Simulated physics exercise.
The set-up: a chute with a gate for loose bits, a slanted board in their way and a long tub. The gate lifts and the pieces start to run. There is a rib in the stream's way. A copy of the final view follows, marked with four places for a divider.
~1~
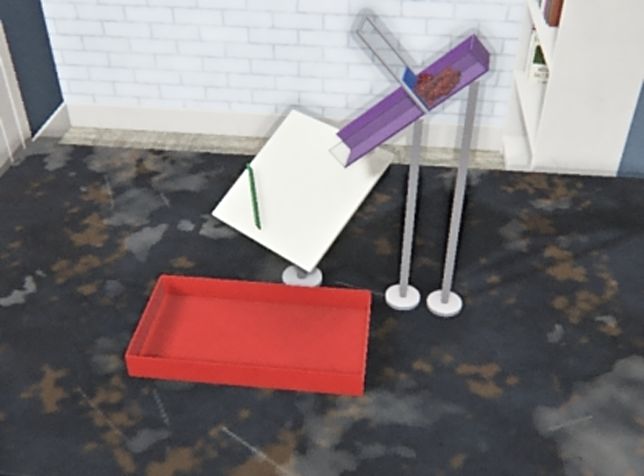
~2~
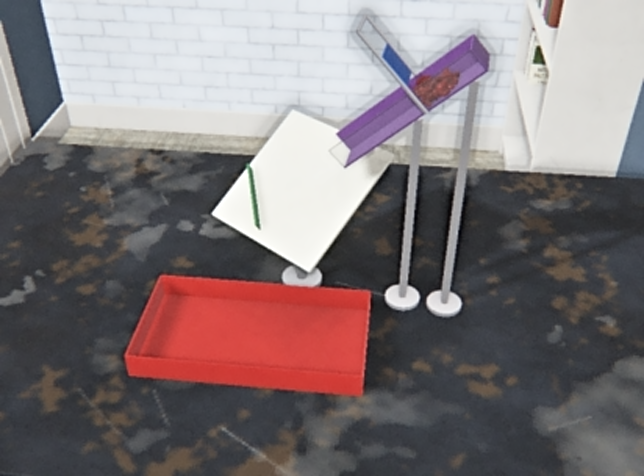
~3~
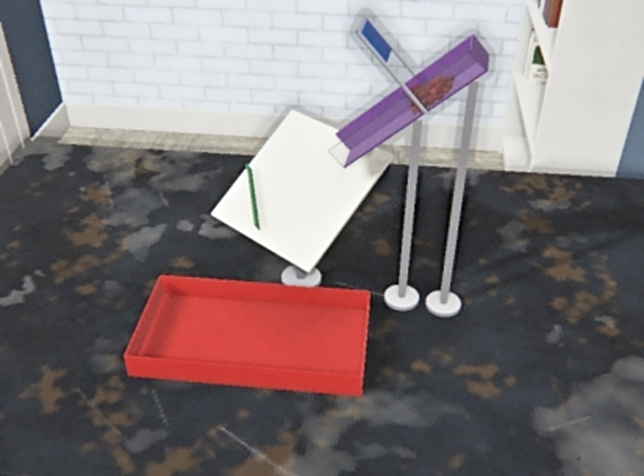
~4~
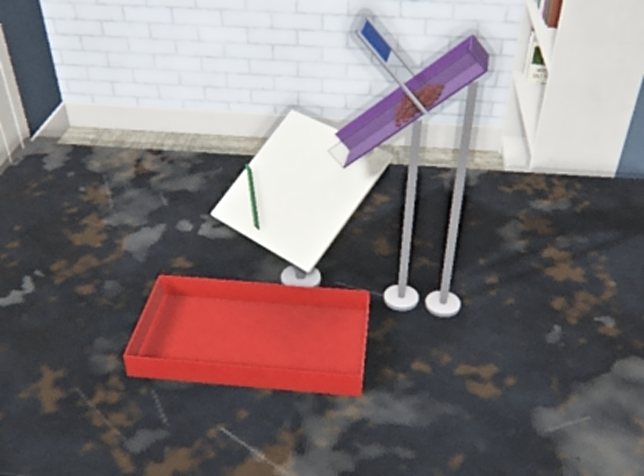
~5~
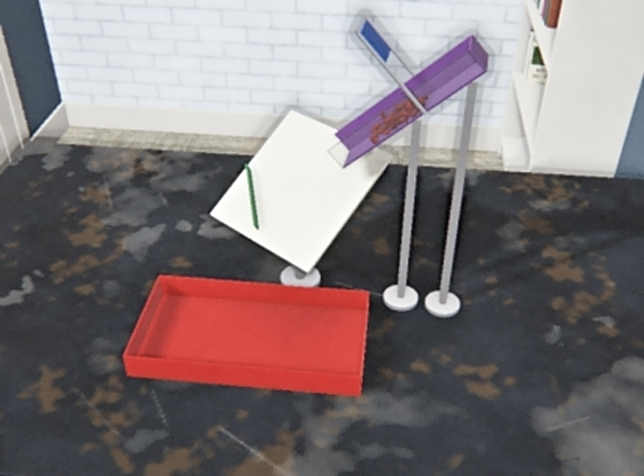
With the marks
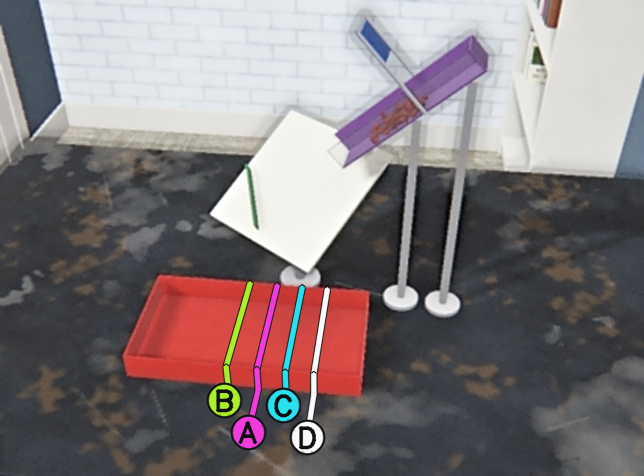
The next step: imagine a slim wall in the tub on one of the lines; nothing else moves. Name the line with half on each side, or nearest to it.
Take B.
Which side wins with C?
The left side.
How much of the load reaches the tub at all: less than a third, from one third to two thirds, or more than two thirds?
It is more than two thirds.
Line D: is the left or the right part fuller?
More lands on the left.
On the marked copy, line A crosses the front rim at (257, 368); line B crosses the front rim at (226, 365); line C crosses the front rim at (285, 370); line D crosses the front rim at (313, 373).
Choosing A, of what is caught, all on the left of the divider, none on the right.
Choosing B, of what is caught, about half on the left of the divider, about half on the right.
Choosing C, of what is caught, all on the left of the divider, none on the right.
Choosing D, of what is caught, all on the left of the divider, none on the right.
